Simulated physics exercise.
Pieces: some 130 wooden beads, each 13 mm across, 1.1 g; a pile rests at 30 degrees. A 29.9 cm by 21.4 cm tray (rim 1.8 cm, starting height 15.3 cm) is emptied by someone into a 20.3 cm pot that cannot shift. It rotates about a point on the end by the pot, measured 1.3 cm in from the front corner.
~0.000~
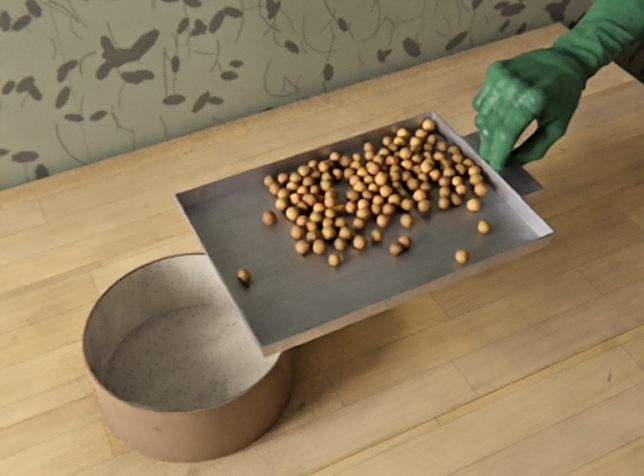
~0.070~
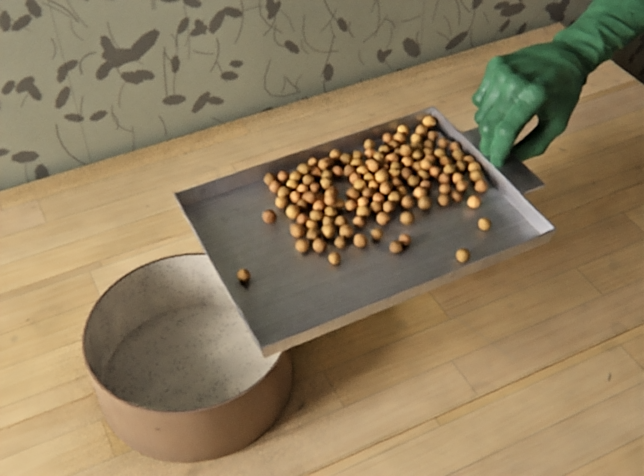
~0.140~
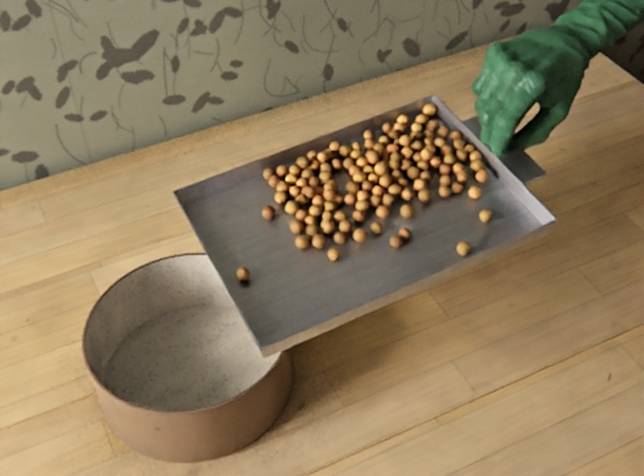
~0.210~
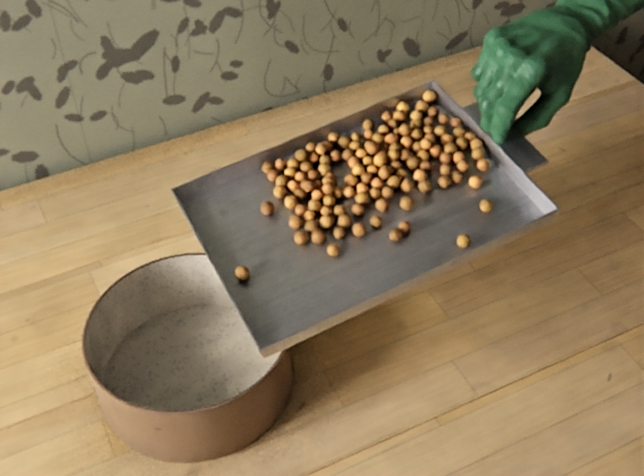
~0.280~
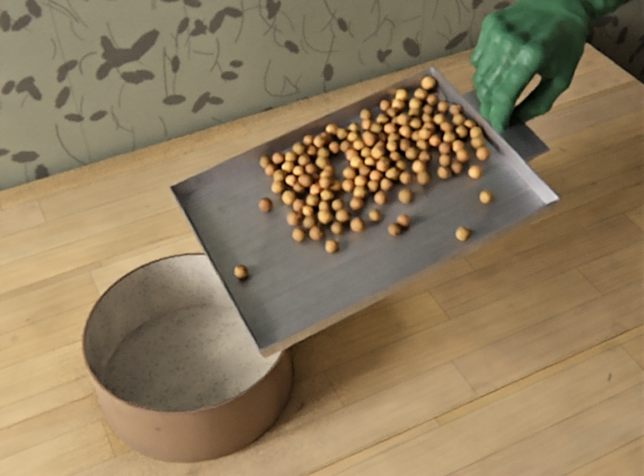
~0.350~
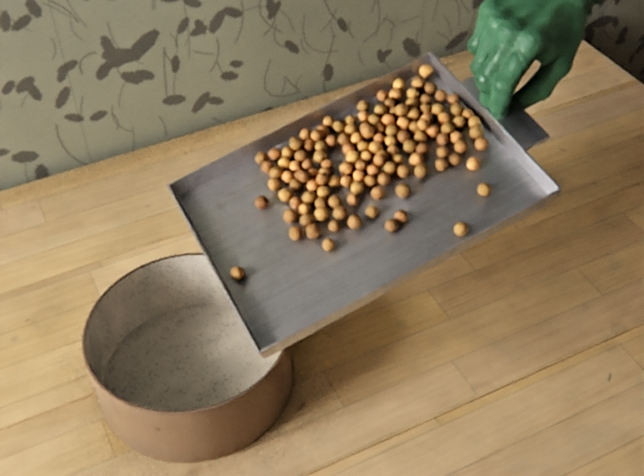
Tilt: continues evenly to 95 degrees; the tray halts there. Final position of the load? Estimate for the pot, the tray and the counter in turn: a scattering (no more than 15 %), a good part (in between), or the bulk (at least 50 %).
Estimate - pot: A good part, left on the tray: A scattering, counter: The bulk.
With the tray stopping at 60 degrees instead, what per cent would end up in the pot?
Then about 0 per cent.
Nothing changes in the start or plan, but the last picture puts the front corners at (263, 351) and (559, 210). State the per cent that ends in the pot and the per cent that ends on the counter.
Final per cent - pot 0, counter 100.
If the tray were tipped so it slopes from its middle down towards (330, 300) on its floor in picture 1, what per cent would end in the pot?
Something like 0 in a hundred.
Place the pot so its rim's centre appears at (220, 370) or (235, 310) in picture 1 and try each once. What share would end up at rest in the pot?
90 % and 5 %.
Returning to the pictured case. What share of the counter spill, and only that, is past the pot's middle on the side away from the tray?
Estimate: Roughly 70 per cent of the pieces.
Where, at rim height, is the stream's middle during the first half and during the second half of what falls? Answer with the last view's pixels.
I'd mark about (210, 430) for the first half, then (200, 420) for the second.
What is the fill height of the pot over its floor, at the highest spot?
Some 1.5 cm above the floor.
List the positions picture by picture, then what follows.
In the first frame, tray tilt 0 degrees, front corners at (263, 344) and (551, 231); middle of the pieces at (374, 189); pot at (187, 326).
In the second frame, tray tilt 1 degrees, front corners at (263, 344) and (551, 228); middle of the pieces at (374, 186).
In the third frame, tray tilt 4 degrees, front corners at (262, 345) and (553, 219), lowest corner left front; middle of the pieces at (374, 179).
In the fourth frame, tray tilt 7 degrees, front corners at (261, 346) and (554, 208), lowest corner left front; middle of the pieces at (373, 170).
In the fifth frame, tray tilt 10 degrees, front corners at (261, 347) and (555, 198), lowest corner left front; middle of the pieces at (370, 163).
In the sixth frame, tray tilt 13 degrees, front corners at (260, 348) and (555, 188), lowest corner left front; middle of the pieces at (367, 157); pot at (187, 326). Its pace works out near 45 degrees a second.
Then, at 1.17 s, tilt 51 degrees; the tray holds 95 %, the pot 0 %.
After 1.72 s, tilt 77 degrees; the tray holds 90 %, the pot 0 %.
Then, at 2.33 s, tilt 95 degrees; the tray holds 10 %, the pot 30 %.
In the end, at 3.4 s, pot 40 %, tray 0 %, counter 60 %.
